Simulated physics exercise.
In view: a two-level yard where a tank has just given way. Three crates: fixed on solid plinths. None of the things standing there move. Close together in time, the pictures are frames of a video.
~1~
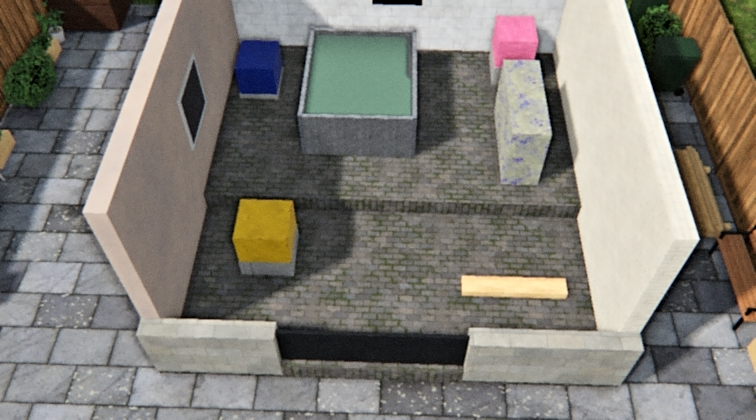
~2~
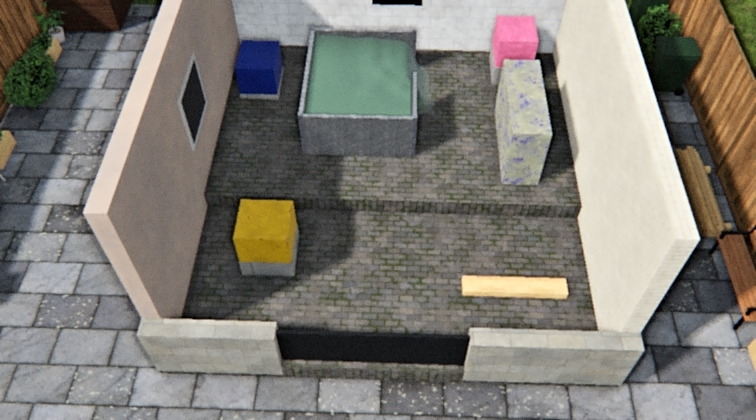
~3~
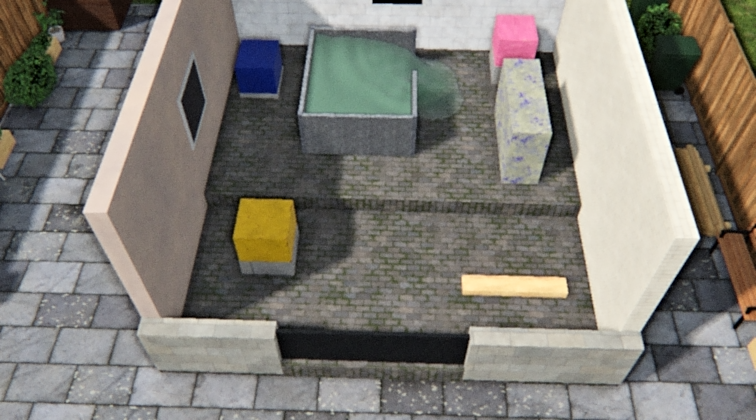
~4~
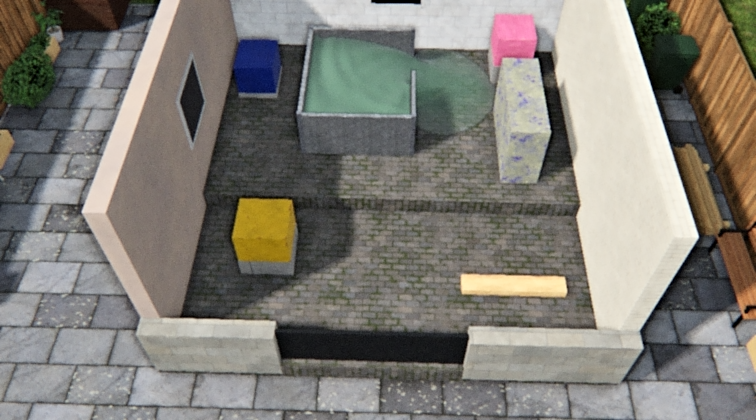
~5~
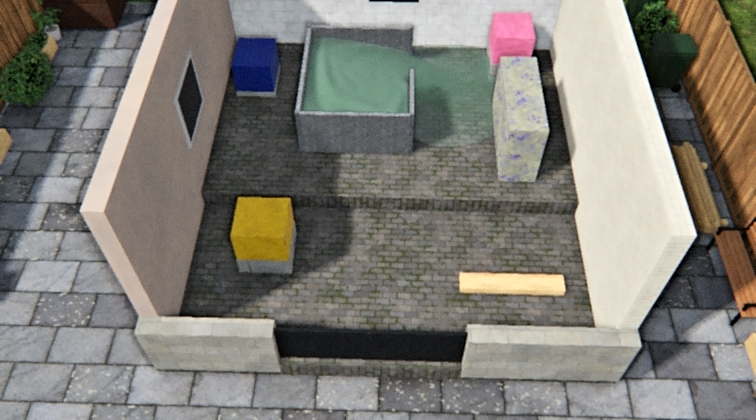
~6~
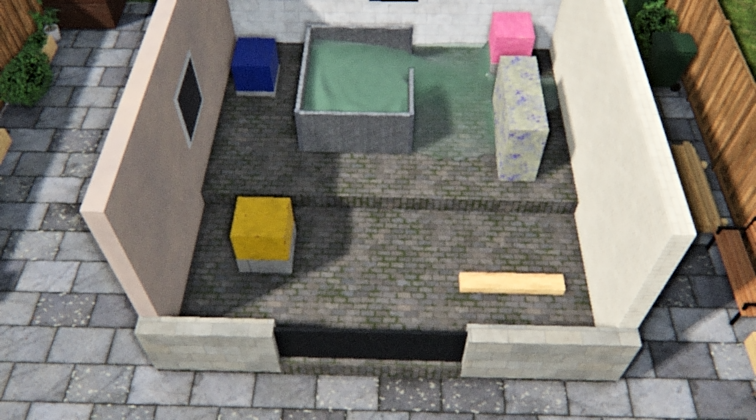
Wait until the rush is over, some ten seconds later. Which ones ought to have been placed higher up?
One by one: The yellow crate ends up clear of the water; the blue crate ends up with water on it; the pink crate ends up with water on it.
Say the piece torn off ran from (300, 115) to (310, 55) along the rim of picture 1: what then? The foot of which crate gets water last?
Answer: The pink-painted one.
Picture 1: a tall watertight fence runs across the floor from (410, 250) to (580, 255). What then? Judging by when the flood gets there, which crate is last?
My answer: The yellow one.
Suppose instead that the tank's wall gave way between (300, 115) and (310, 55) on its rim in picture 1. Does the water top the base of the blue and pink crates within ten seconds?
Blue: Overtopped; pink: Not reached.
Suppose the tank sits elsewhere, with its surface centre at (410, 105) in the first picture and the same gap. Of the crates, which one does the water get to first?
First is the pink one.
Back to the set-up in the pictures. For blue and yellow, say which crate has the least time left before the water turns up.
Note: The blue crate is first.
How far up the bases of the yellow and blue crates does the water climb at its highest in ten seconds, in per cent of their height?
50 and 160 per cent, roughly.
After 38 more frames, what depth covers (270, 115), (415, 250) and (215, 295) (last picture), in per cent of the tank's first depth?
I'd say around 0 per cent, then 6 per cent, then 6 per cent.
A moment on, water covers 20 % of the floor; the yellow crate not reached, the blue crate not reached, the pink crate water round its plinth.
Next, water covers 35 % of the floor; the yellow crate not reached, the blue crate not reached, the pink crate water round its plinth.
Then, water covers 60 % of the floor; the yellow crate not reached, the blue crate water round its plinth, the pink crate water round its plinth.
Later, water covers 85 % of the floor; the yellow crate water round its plinth, the blue crate water round its plinth, the pink crate water round its plinth.
In the end, water covers 95 % of the floor; the yellow crate stayed above the water, the blue crate was topped, the pink crate was topped.
